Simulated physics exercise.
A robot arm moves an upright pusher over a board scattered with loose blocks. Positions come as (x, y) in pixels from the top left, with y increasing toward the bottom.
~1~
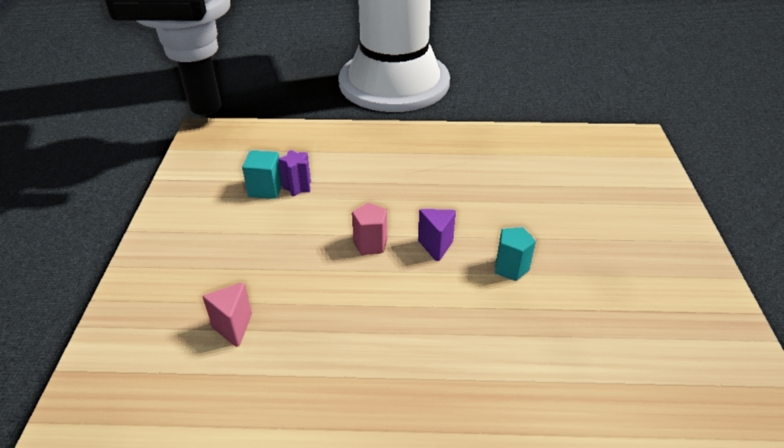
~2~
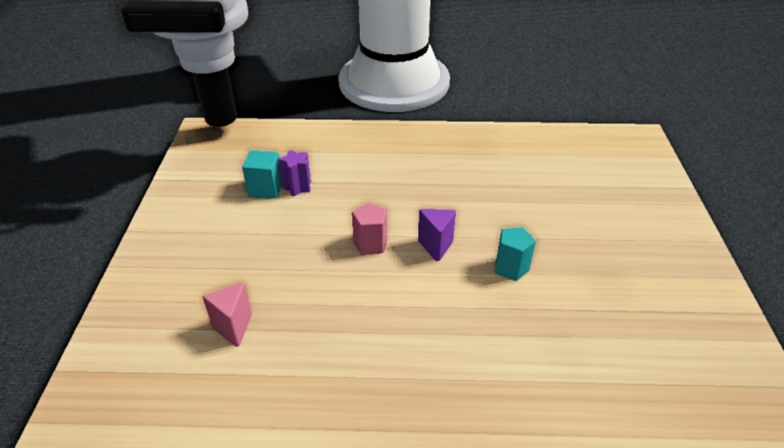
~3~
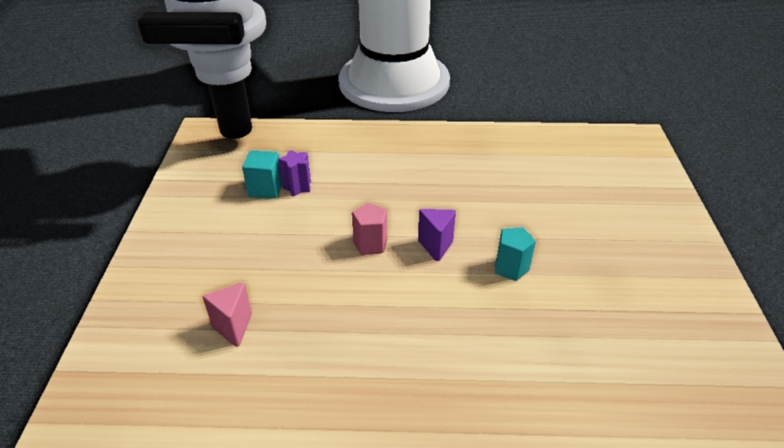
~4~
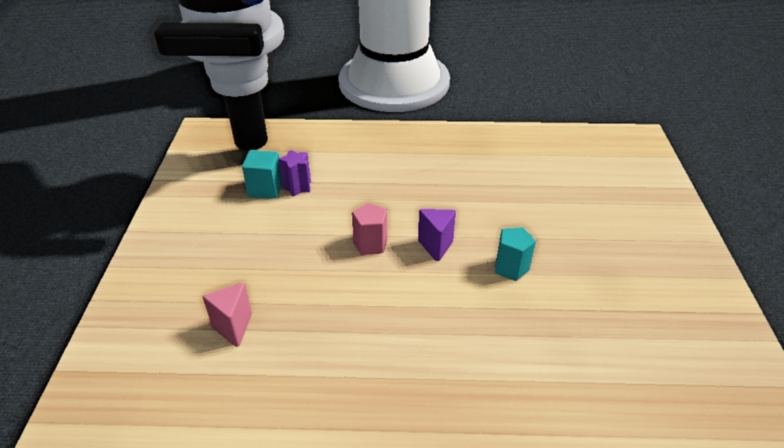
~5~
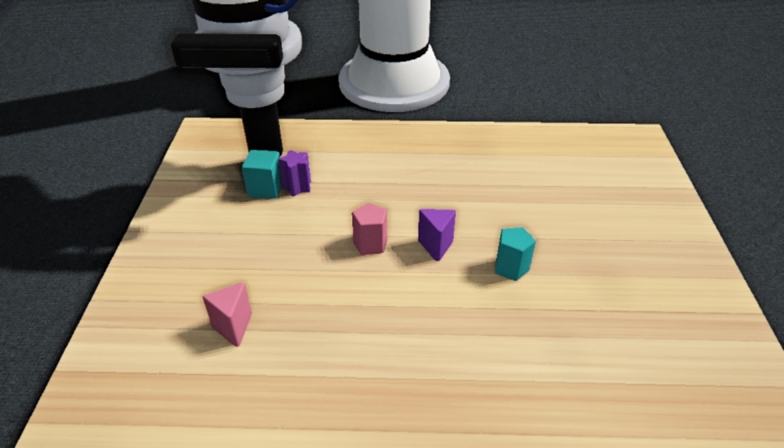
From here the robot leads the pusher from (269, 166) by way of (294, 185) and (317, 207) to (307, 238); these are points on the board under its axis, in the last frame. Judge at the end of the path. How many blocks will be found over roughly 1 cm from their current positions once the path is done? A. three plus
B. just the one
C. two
C
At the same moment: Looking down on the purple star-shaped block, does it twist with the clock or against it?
The answer is counter-clockwise.
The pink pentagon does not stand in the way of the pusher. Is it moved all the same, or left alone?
It stays.
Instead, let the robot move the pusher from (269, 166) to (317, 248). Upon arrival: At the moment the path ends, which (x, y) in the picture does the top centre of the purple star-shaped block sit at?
So, by the moment the path ends, you'll find the top centre of the purple star-shaped block at (319, 173).
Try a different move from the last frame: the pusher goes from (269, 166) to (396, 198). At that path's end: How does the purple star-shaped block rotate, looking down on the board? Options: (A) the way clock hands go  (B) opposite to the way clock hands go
Letter A.
On the path given first. One third of the way, pusher at (293, 173); turquoise square block at (262, 169), turned 35° clockwise; purple star-shaped block at (310, 169).
Two thirds of the way, pusher at (315, 195); turquoise square block at (261, 169), turned 40° clockwise; purple star-shaped block at (335, 192), turned 10° clockwise.
At the end, pusher at (305, 225); turquoise square block at (261, 169), turned 40° clockwise; purple star-shaped block at (341, 203), turned 20° anticlockwise; pink pentagon still.
